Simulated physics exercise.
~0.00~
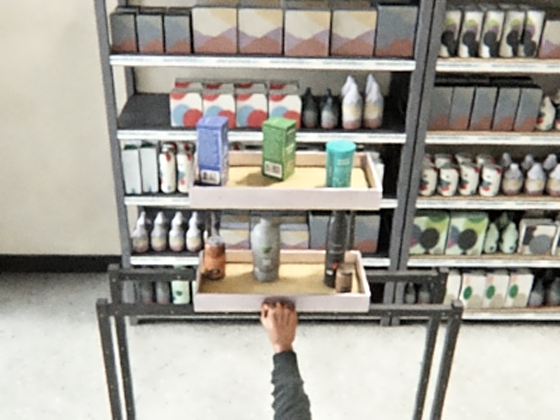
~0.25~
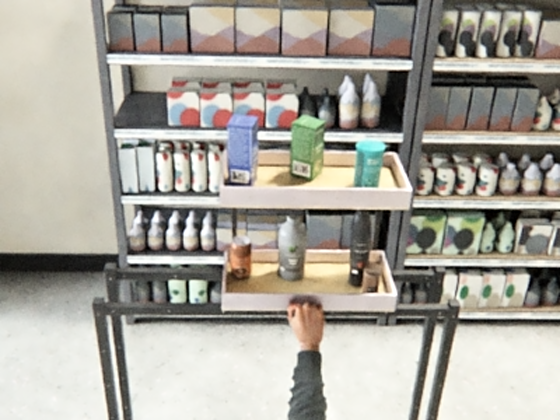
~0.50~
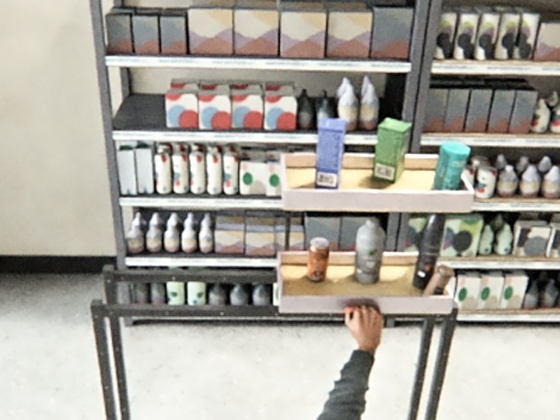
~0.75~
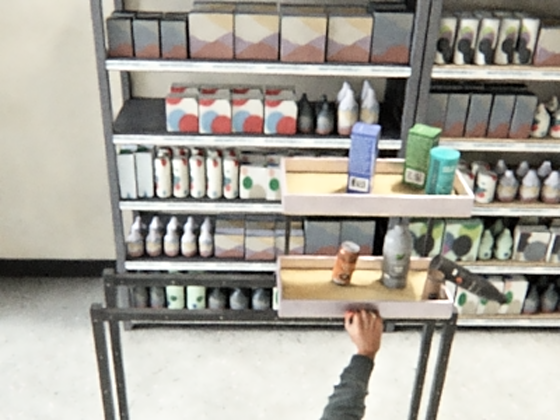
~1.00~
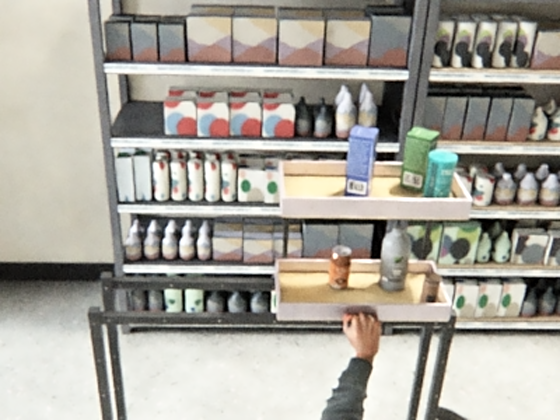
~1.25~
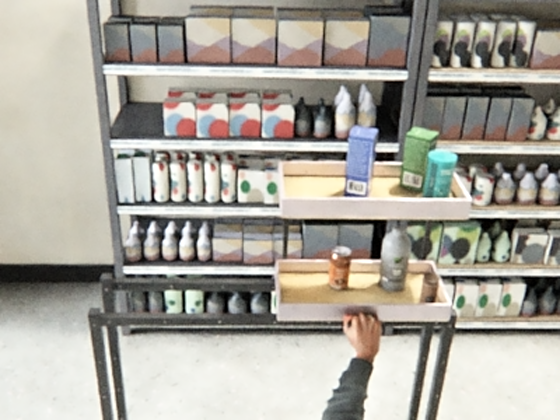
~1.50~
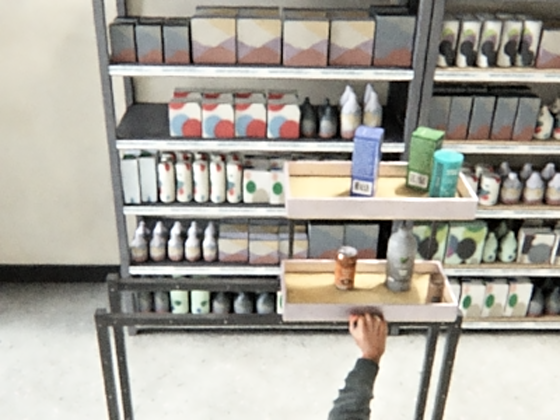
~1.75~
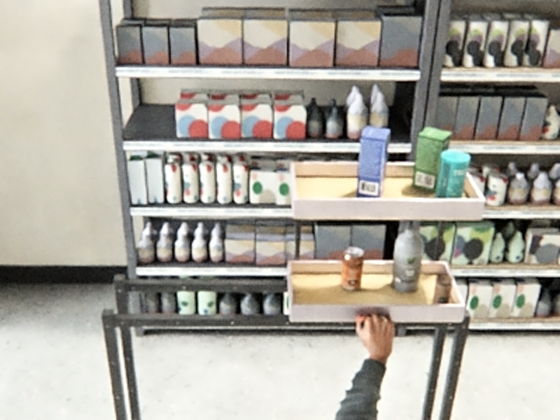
A hand pulls a two-level rack tray right, and a black bottle topples off its end.
